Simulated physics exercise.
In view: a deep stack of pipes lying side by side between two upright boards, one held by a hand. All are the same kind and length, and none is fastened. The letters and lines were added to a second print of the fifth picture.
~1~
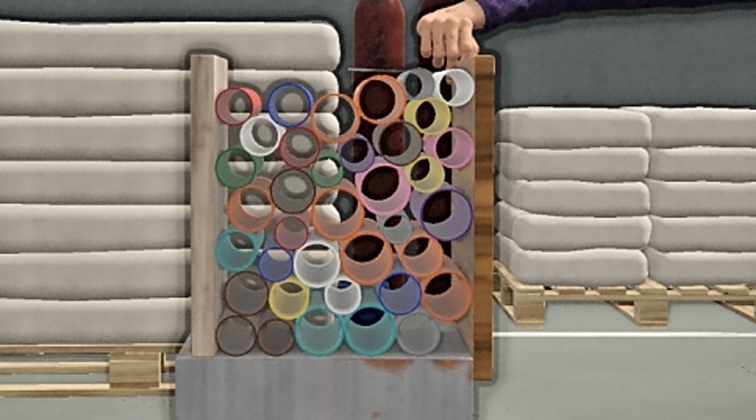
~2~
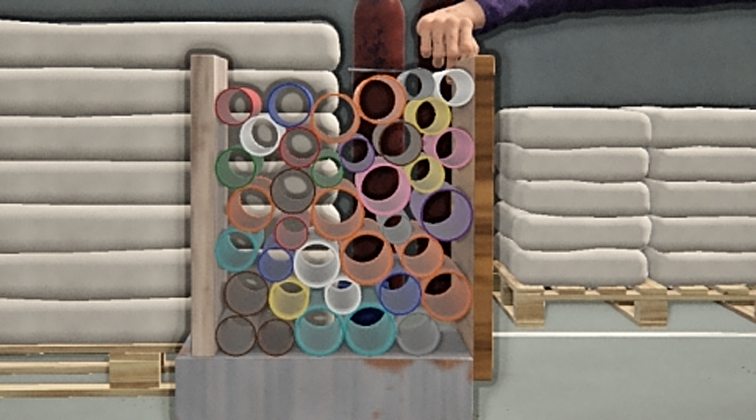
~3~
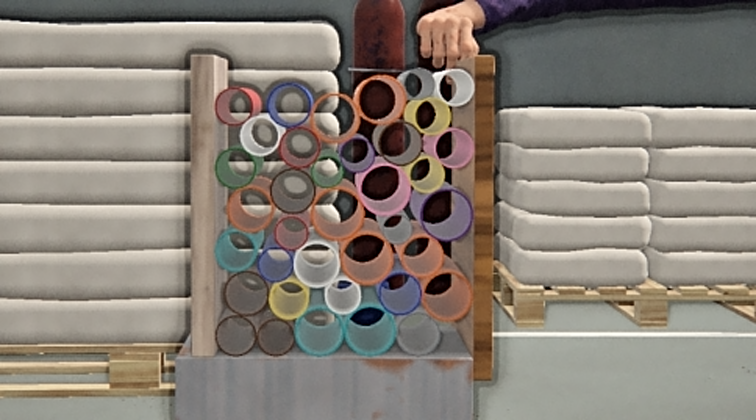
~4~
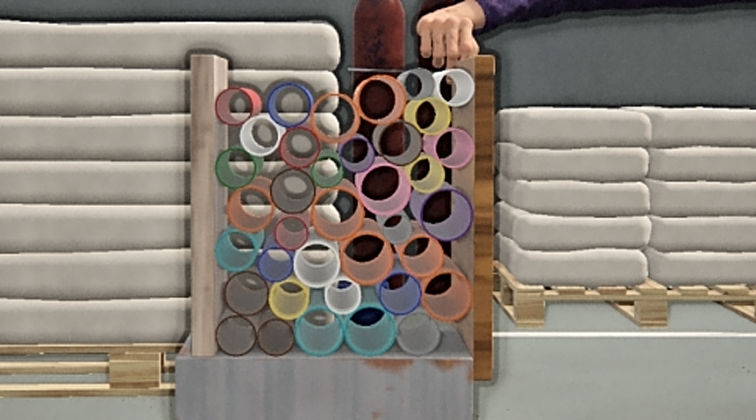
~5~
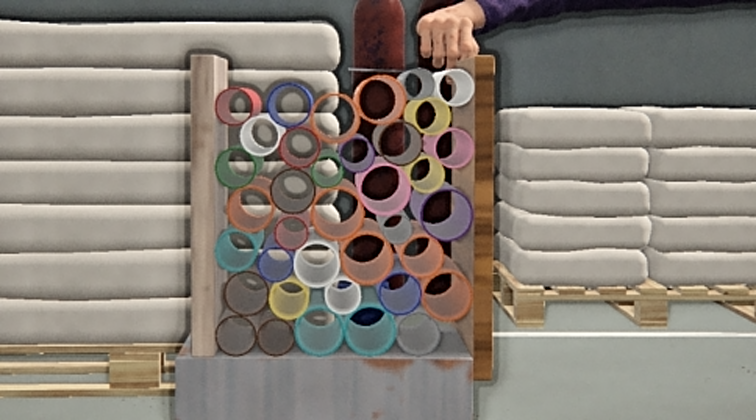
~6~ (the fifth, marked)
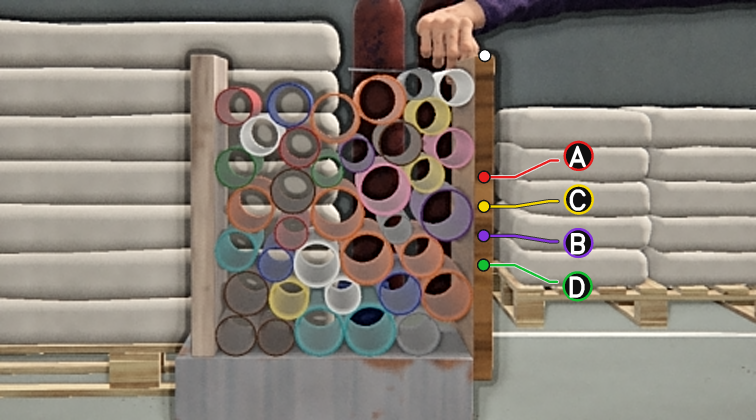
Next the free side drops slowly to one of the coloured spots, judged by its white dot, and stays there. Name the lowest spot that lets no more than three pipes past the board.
Mark A is as low as it can go.
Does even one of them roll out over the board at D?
Yes.
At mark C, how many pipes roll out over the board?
At C the number is four.
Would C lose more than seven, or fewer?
It loses fewer than seven.
On the copy, A at (484, 177); B at (484, 236); C at (484, 207); D at (484, 265); the white dot at (485, 56).
On A. First, top of the board (474, 114).
Then, top of the board (473, 177).
Finally, top of the board (473, 177), one out over the board.
By contrast, B four out over the board; C four out over the board; D more than three out over the board.
